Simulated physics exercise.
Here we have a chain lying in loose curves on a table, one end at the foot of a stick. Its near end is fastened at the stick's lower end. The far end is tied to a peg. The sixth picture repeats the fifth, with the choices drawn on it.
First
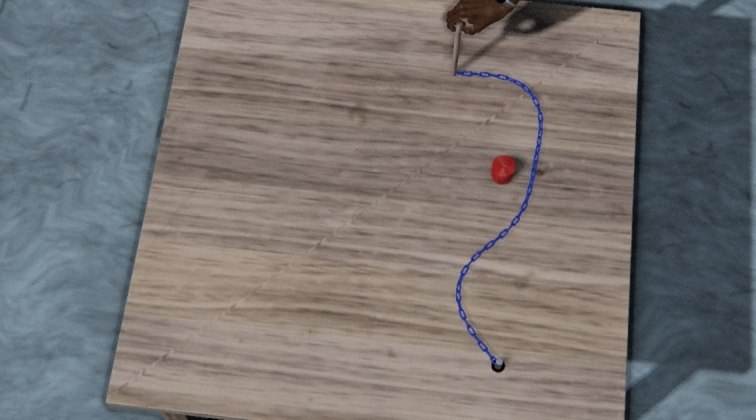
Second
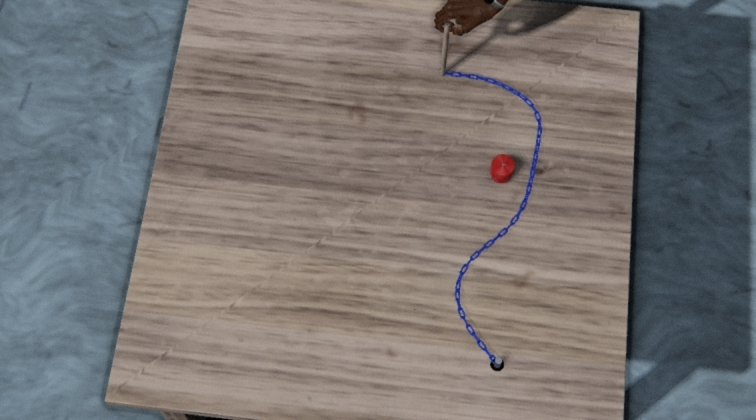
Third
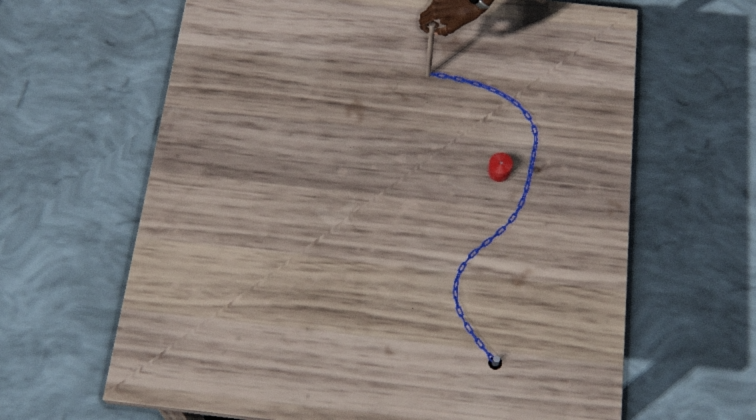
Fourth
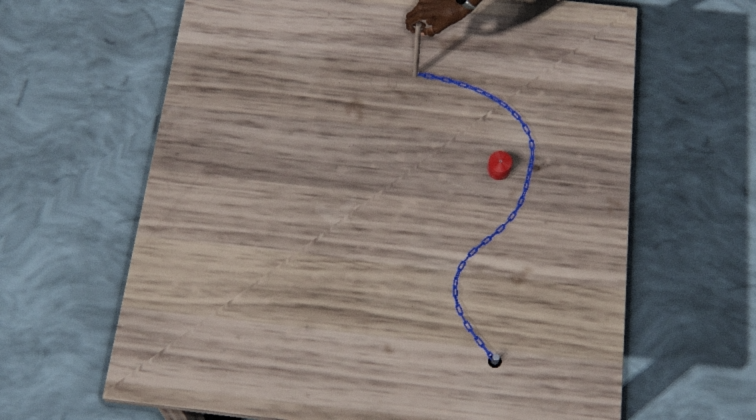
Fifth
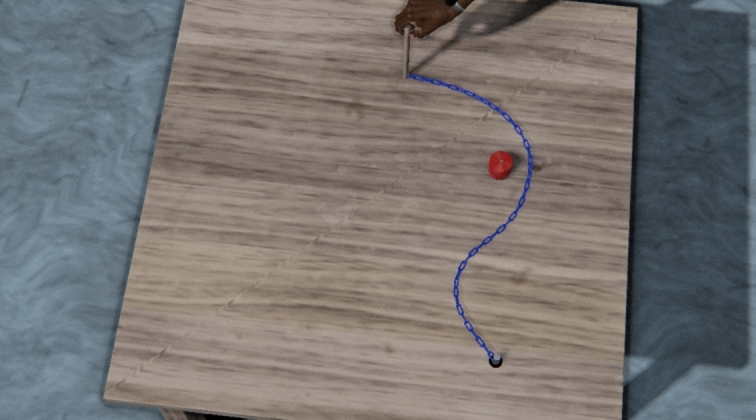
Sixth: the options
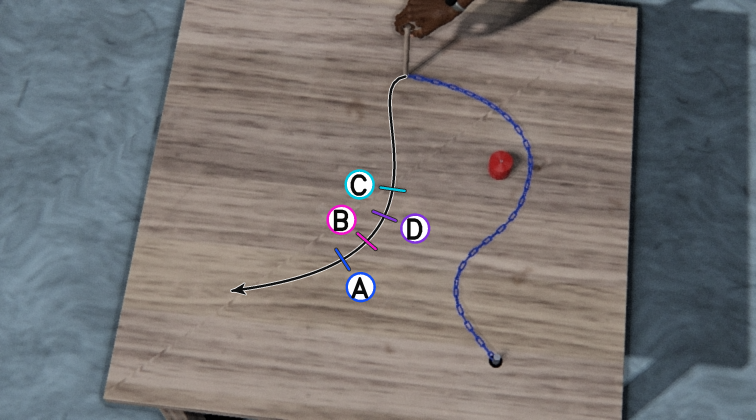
A hand holding a stick slid steadily left along the far side of a wooden table, drawing the attached end of a curvy blue chain with it, while the red object beside the chain stayed put.
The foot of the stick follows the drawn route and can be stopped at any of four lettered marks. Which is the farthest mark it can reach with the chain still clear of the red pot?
D is the last safe stop.
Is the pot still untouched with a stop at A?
No.
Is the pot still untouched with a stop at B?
No.
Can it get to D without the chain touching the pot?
Yes.
On the marked copy, A at (343, 259); B at (367, 241); C at (393, 189); D at (384, 216); the route from (406, 76) via (381, 222) to (232, 291).
With D. Early on, foot of the stick (391, 121), middle of the chain (523, 198).
Further on, foot of the stick (394, 173), middle of the chain (523, 198).
At the end, foot of the stick (384, 216), middle of the chain (523, 198); nothing has been touched.
As for the rest, A brings the chain against the pot; B brings the chain against the pot; C is safe but short.
